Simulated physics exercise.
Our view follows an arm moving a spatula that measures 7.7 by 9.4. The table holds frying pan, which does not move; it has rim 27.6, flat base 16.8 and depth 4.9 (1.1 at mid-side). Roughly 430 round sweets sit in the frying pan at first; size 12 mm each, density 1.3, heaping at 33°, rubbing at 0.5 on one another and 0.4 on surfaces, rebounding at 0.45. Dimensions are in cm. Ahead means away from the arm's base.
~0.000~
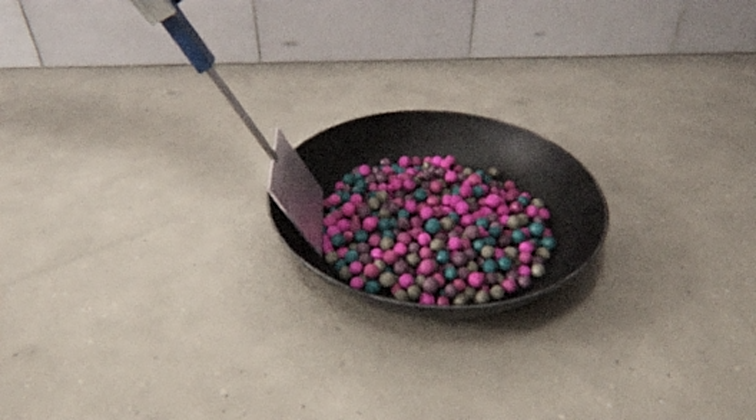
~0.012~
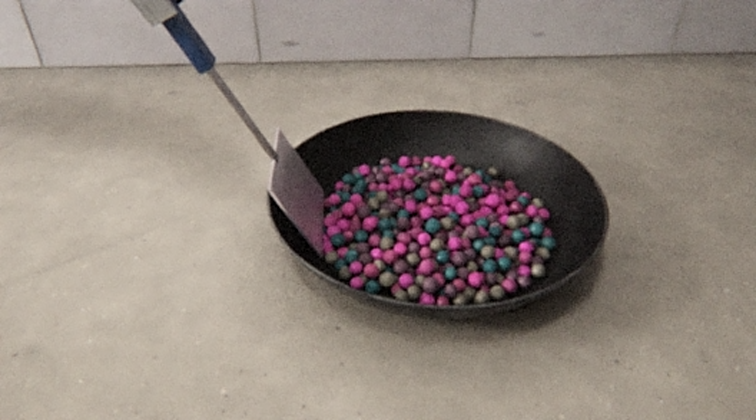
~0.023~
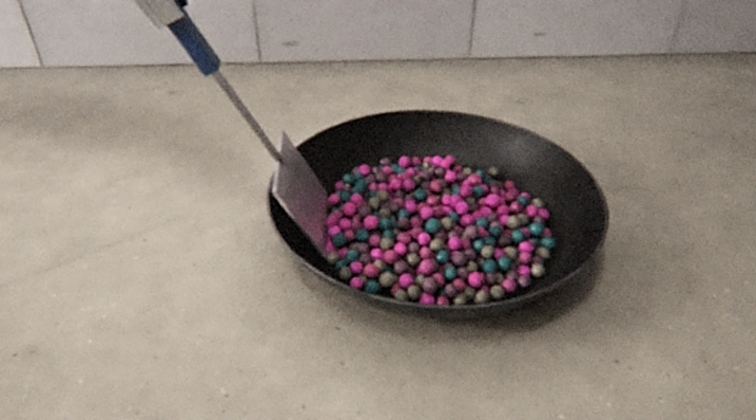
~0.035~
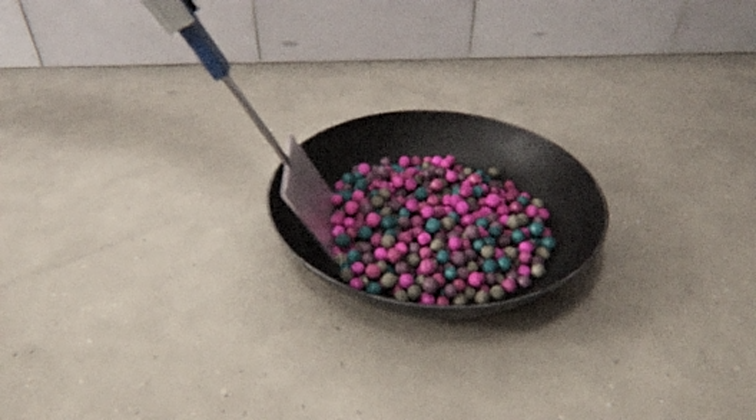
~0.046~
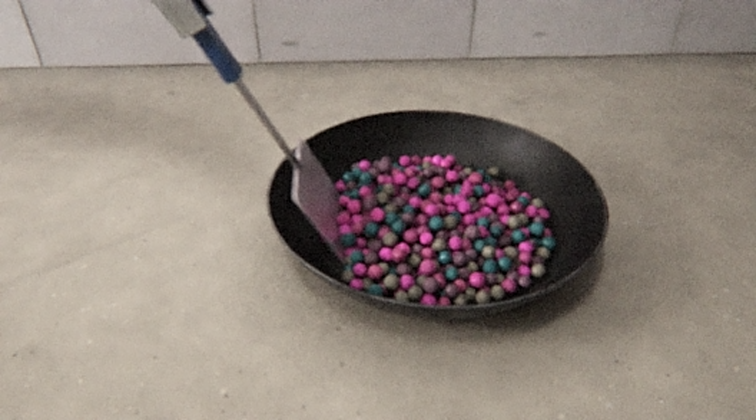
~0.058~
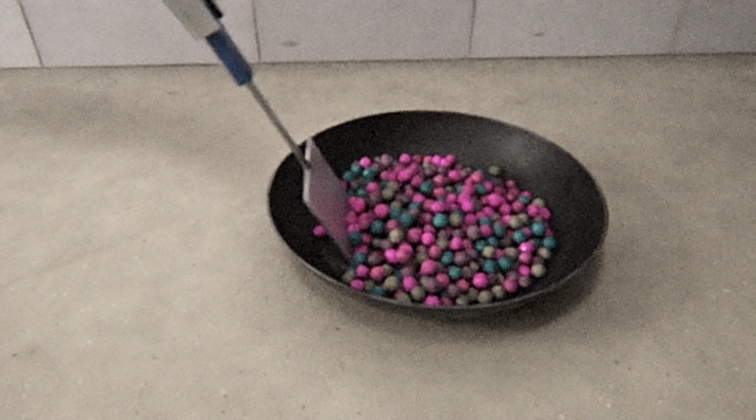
The clip opens on a dark frying pan of pink, teal and brownish round sweets on a countertop, a spatula resting inside its left edge. The spatula barely moves at first, then slides slowly rightward, pressing into the sweets, and a pink one shows on its left side while the pan stays still.
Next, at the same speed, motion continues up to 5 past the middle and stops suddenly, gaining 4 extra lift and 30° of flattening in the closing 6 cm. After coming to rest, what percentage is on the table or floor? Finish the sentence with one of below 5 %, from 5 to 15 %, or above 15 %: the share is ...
The share is below 5 %.
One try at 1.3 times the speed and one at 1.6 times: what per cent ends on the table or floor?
Roughly 5 percent for the first try, 10 percent for the second.
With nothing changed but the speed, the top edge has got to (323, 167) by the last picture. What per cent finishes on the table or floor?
Share: Roughly 5 %.
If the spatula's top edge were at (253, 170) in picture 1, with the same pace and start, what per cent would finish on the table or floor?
Roughly 0%.
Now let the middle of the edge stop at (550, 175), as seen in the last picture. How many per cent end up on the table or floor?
Close to 20 per cent finishes on the table or floor.
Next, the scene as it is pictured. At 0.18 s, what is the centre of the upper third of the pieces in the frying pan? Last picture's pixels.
Near (475, 205).
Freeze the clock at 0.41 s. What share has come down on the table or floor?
It is near 0 percent.
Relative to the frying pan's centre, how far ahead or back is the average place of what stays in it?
It sits near 4.5 centimetres ahead of centre.
After 0.12 s, sloping 63°, highest piece 6 above the table; 428 in the frying pan.
After 0.18 s, sloping 51°, highest piece 6 above the table; 428 in the frying pan.
After 0.41 s, sloping 33°, highest piece 6 above the table; 426 in the frying pan, 1 on the table or floor, 1 on the blade or in flight.
After 1.46 s, sloping 33°, highest piece 5 above the table; 425 in the frying pan, 3 on the table or floor.
At rest, 425 in the frying pan, 3 on the table or floor. That is 1 % on the table or floor.
